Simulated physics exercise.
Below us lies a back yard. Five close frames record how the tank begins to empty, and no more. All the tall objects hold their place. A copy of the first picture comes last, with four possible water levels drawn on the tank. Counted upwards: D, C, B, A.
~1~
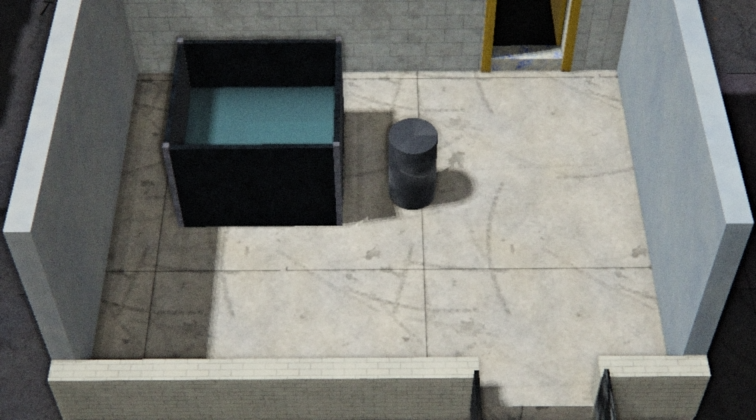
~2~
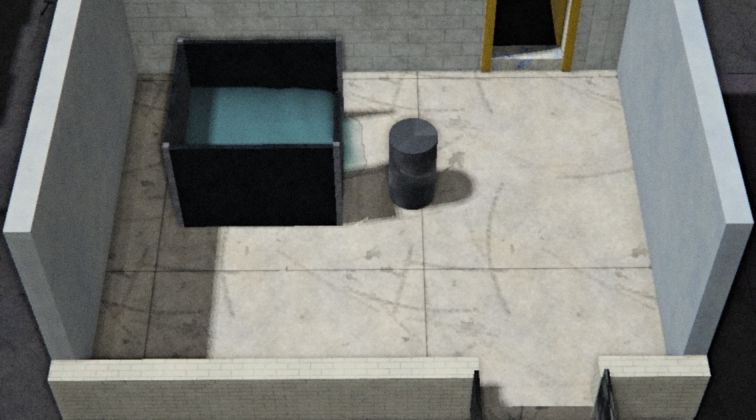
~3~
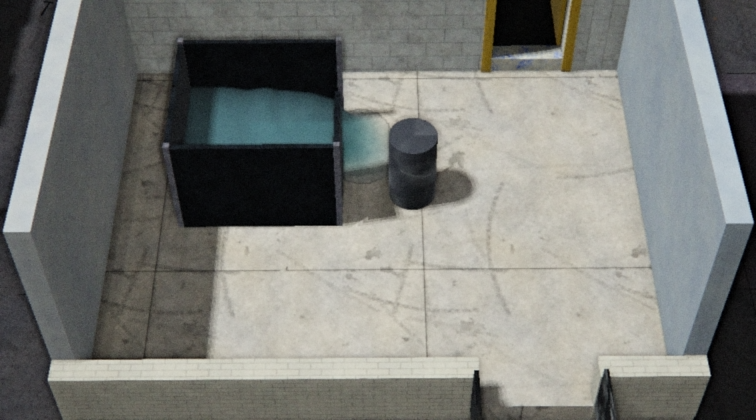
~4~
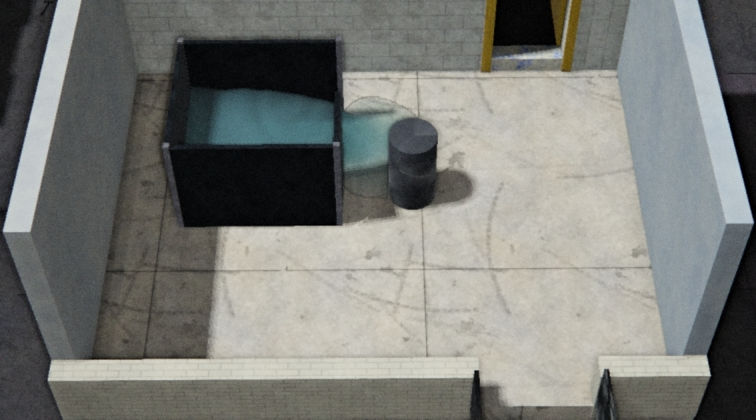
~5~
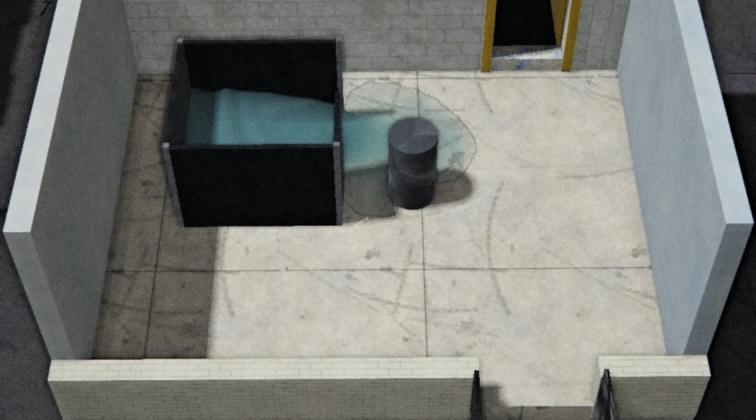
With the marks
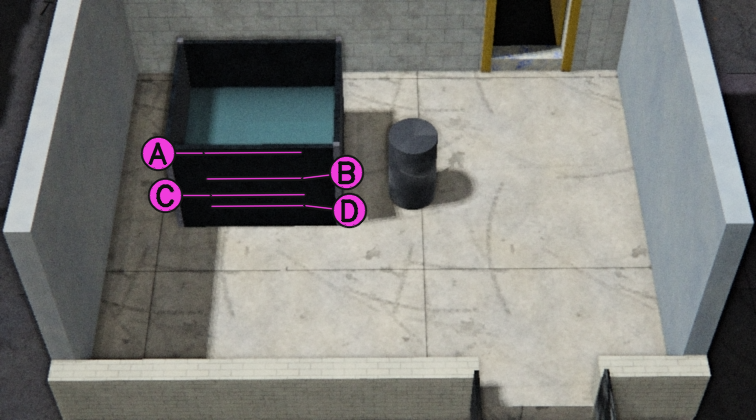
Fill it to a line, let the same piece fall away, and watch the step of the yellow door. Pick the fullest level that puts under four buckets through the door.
It is B.
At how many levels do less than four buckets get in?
Three of the four.
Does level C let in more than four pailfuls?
No, not at all.
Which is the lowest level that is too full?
A it is.
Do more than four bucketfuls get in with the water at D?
No, not at all.
On the marked copy, A at (251, 152); B at (255, 178); C at (257, 195); D at (258, 205); from the bottom up D, C, B, A.
Choosing A, about 8 bucketfuls get in.
Choosing B, a bucket or two gets in.
Choosing C, nothing gets over.
Choosing D, nothing gets over.
